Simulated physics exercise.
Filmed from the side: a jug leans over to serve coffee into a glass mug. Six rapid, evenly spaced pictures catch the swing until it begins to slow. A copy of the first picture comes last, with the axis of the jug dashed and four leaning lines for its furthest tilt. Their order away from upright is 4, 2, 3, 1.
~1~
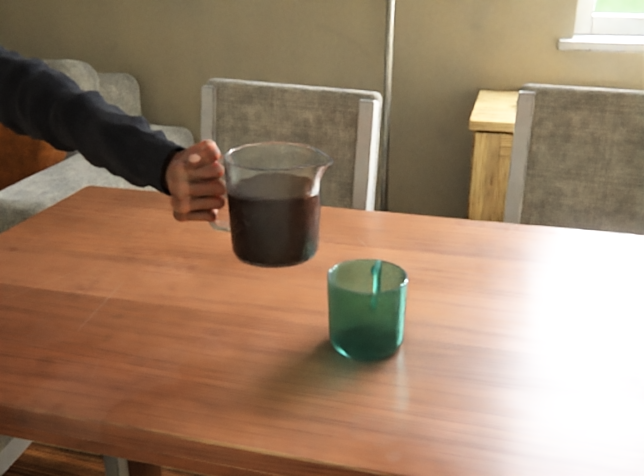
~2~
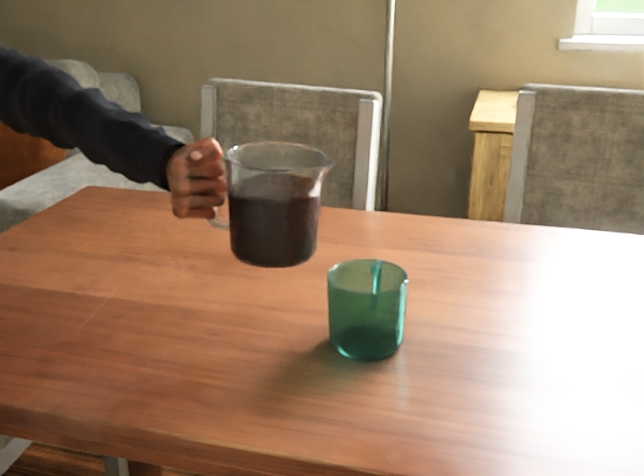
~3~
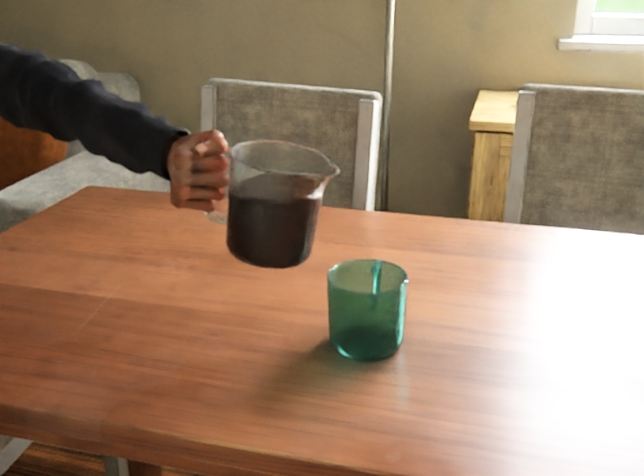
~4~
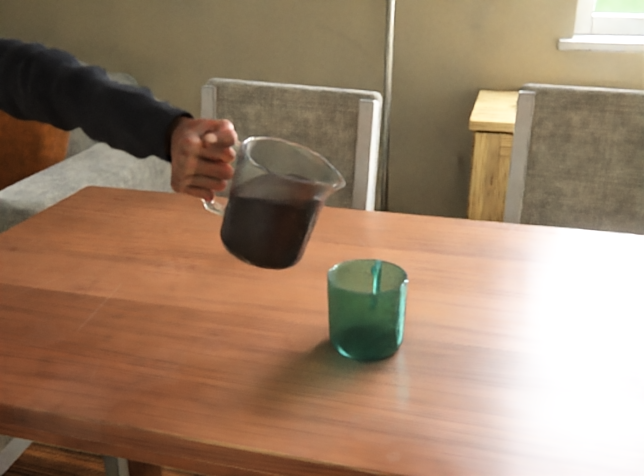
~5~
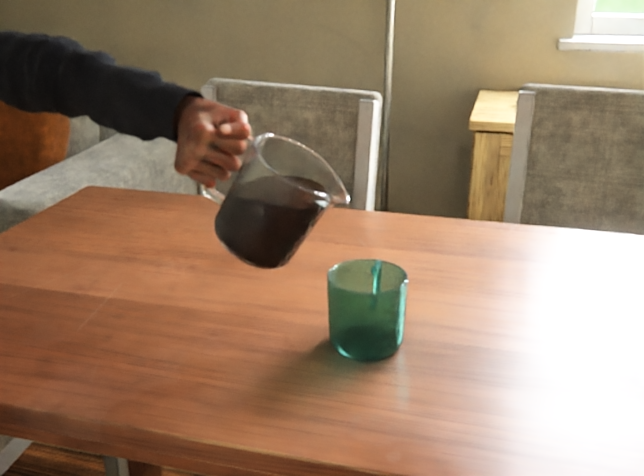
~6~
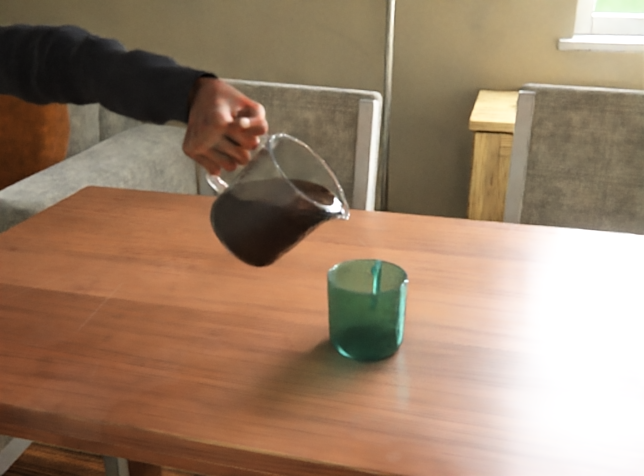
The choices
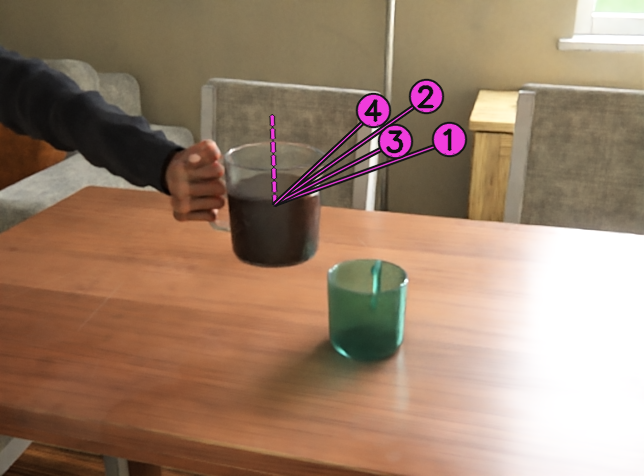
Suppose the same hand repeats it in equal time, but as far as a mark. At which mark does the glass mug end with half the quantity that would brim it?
Take 1.
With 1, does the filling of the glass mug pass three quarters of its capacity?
No, less.
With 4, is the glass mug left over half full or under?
Under half.
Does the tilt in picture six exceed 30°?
Yes.
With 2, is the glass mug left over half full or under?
Under half.
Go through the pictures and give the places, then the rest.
In the first picture, upright, lip at (331, 162); rim of the glass mug round (367, 275); nothing has left yet.
In the second picture, tipped about 2°, lip at (333, 165); nothing has left yet.
In the third picture, tipped about 9°, lip at (337, 172); nothing has left yet.
In the fourth picture, tipped about 19°, lip at (343, 184); nothing has left yet.
In the fifth picture, tipped about 31°, lip at (347, 200); nothing has left yet.
In the sixth picture, tipped about 44°, lip at (347, 216); nothing has left yet.
On the marked copy, 1 at (434, 146); 2 at (413, 107); 3 at (380, 149); 4 at (361, 123).
If 1 is chosen, the glass mug ends with about 49 % of what it can hold.
If 2 is chosen, the glass mug ends with about 22 % of what it can hold.
If 3 is chosen, the glass mug ends with about 35 % of what it can hold.
If 4 is chosen, the glass mug ends with about 12 % of what it can hold.
